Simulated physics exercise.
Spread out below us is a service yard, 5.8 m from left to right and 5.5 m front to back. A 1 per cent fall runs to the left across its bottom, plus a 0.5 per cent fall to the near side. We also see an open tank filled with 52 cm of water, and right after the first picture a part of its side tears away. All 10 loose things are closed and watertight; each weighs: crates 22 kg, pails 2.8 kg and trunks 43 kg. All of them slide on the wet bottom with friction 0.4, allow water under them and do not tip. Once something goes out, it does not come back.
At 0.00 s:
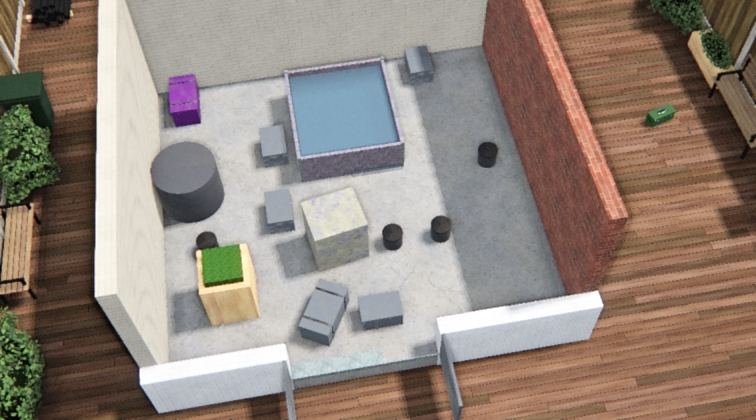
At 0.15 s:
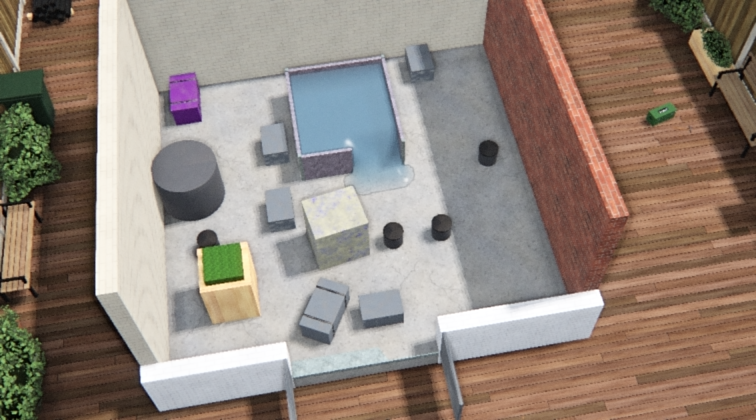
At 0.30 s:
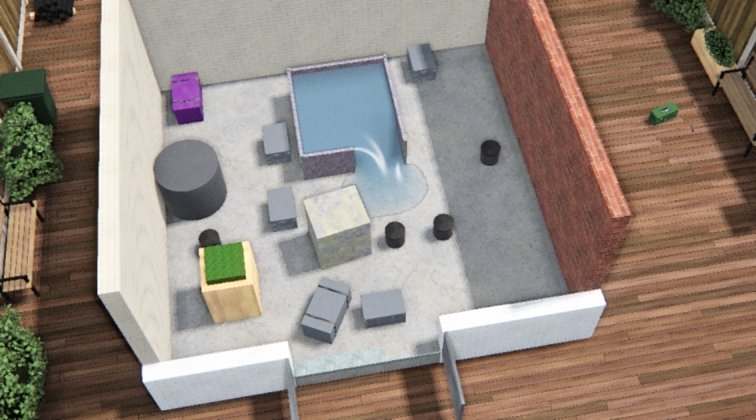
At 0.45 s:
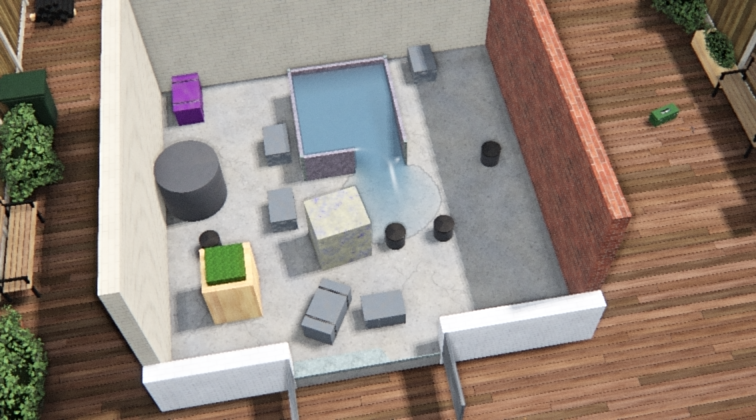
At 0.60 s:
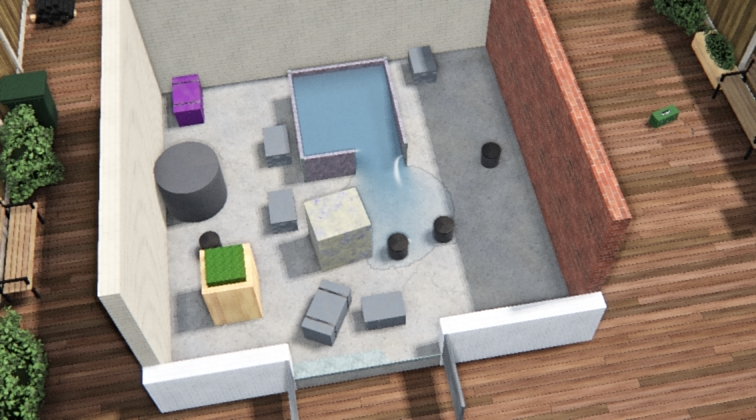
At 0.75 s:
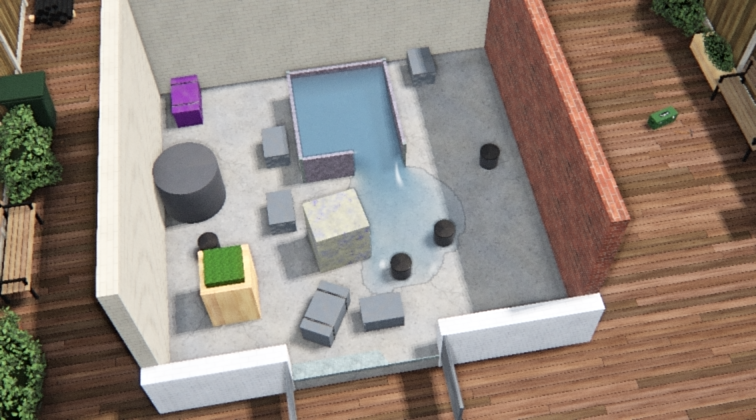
Water poured out through a gap in the near side of a raised square pool and spread across the walled yard's floor, then nudged two small black buckets slightly while everything else stayed put.
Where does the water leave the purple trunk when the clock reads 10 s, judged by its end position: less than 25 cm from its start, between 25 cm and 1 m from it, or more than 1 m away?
More or less stationary.
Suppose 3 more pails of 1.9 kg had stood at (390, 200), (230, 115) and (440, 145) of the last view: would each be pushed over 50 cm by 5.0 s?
Going one by one: Too far, not far enough, not far enough.
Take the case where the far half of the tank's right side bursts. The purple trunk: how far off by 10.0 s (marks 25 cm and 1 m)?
So, for the purple trunk: It holds steady.
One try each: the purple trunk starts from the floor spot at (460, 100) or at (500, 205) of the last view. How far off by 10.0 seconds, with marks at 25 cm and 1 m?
Respectively: It rests almost unmoved; it rests almost unmoved.
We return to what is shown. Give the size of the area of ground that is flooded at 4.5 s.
17 m2.
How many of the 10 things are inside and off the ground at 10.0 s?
At that point I count 2.
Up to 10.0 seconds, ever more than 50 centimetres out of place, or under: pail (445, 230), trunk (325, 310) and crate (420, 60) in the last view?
Beyond, within, within.
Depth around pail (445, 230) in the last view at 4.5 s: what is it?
8 cm.
After 2.0 s the purple trunk is near (185, 94), 0.0 m from its start, aground; 0 of 10 are out; 2 afloat.
After 4.5 s the purple trunk is near (185, 94), 0.0 m from its start, aground; 1 of 10 are out; 2 afloat.
After 7.0 s the purple trunk is near (185, 94), 0.0 m from its start, aground; 1 of 10 are out; 2 afloat.
After 10.0 s the purple trunk is near (185, 94), 0.0 m from its start, aground; 1 of 10 are out; 2 afloat.
